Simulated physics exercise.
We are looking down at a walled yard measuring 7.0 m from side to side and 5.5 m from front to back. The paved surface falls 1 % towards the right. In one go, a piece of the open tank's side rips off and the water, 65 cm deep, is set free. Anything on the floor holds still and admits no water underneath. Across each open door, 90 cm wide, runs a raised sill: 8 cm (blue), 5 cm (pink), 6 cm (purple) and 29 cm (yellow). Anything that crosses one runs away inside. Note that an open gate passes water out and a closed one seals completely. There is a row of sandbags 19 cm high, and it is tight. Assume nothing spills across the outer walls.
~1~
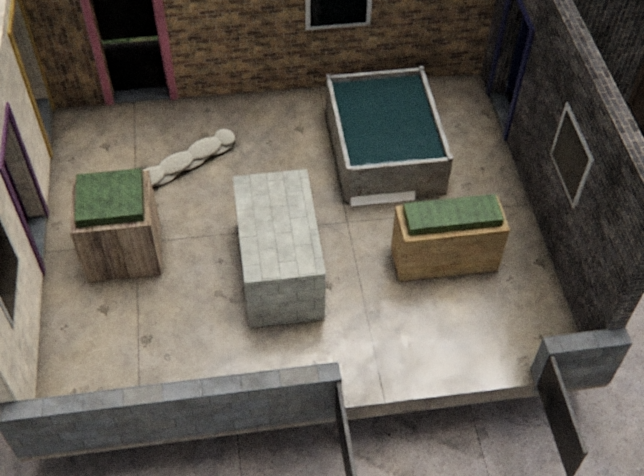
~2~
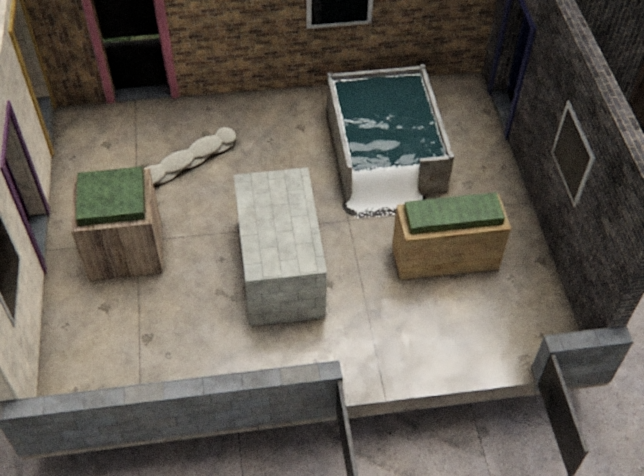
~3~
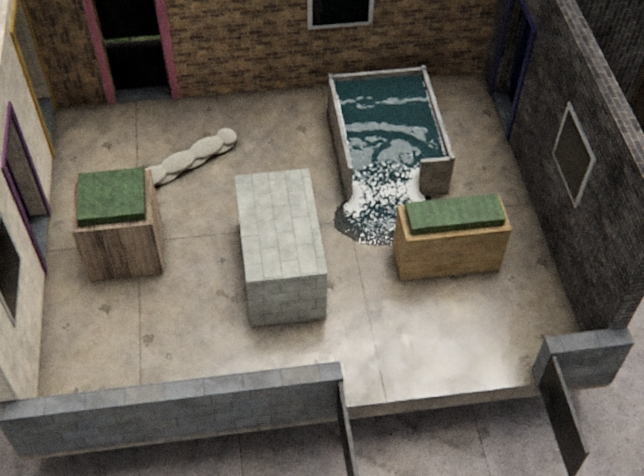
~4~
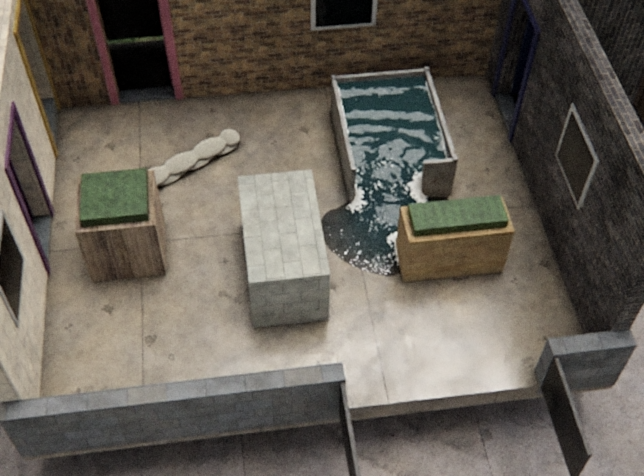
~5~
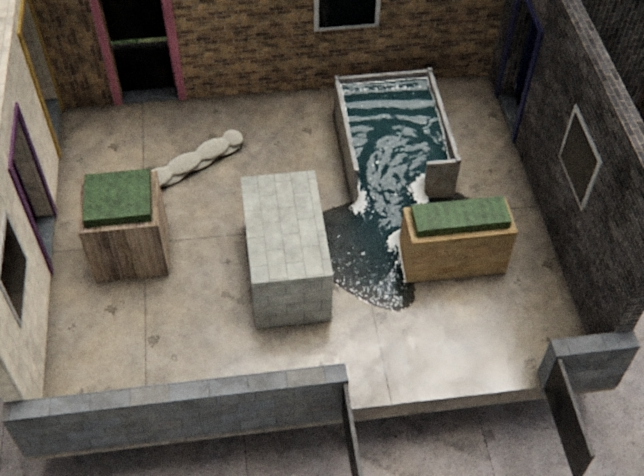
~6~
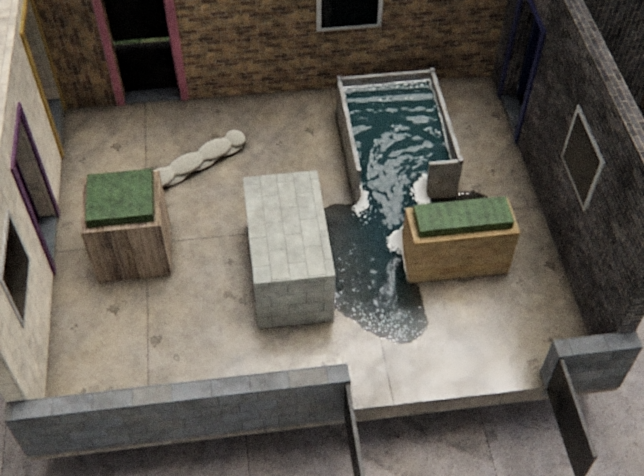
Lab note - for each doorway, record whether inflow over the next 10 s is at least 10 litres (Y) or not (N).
Record: Blue door N; pink door N; purple door N; yellow door N.
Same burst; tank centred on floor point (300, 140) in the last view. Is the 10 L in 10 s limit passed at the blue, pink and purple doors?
Blue: Within limit; pink: Within limit; purple: Beyond limit.
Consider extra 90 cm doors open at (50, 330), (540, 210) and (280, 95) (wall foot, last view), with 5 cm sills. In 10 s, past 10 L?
First doorway falls short, second gets there, third falls short.
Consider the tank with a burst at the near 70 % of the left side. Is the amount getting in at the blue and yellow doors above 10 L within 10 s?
For blue, too little; for yellow, too little.
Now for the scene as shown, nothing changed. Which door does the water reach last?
Lab note: Last arrival at the yellow door.
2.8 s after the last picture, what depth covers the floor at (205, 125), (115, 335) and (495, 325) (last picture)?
Roughly 0, 1, 1 cm.
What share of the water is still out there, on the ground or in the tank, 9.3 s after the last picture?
I'd put it at some 56 percent still there.
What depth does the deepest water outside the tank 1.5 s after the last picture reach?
It tops out at some 30 cm.
Then, 0.7 s after the last picture water covers 20 % of the floor and is deepest (42 cm) near (403, 237); blue door not reached, pink door not reached, purple door not reached, yellow door not reached.
Then, 1.5 s after the last picture water covers 30 % of the floor and is deepest (30 cm) near (418, 245); blue door 4 cm at the sill, 0 L in, pink door not reached, purple door not reached, yellow door not reached.
Then, 2.8 s after the last picture water covers 45 % of the floor and is deepest (20 cm) near (418, 245); blue door 5 cm at the sill, 0 L in, pink door not reached, purple door not reached, yellow door not reached.
Then, 5.3 s after the last picture water covers 55 % of the floor and is deepest (10 cm) near (418, 245); blue door 6 cm at the sill, 0 L in, pink door not reached, purple door not reached, yellow door not reached.
Then, 9.3 s after the last picture water covers 75 % of the floor and is deepest (7 cm) near (538, 224); blue door 6 cm at the sill, 1 L in, pink door 2 cm at the sill, 0 L in, purple door 1 cm at the sill, 0 L in, yellow door 2 cm at the sill, 0 L in.
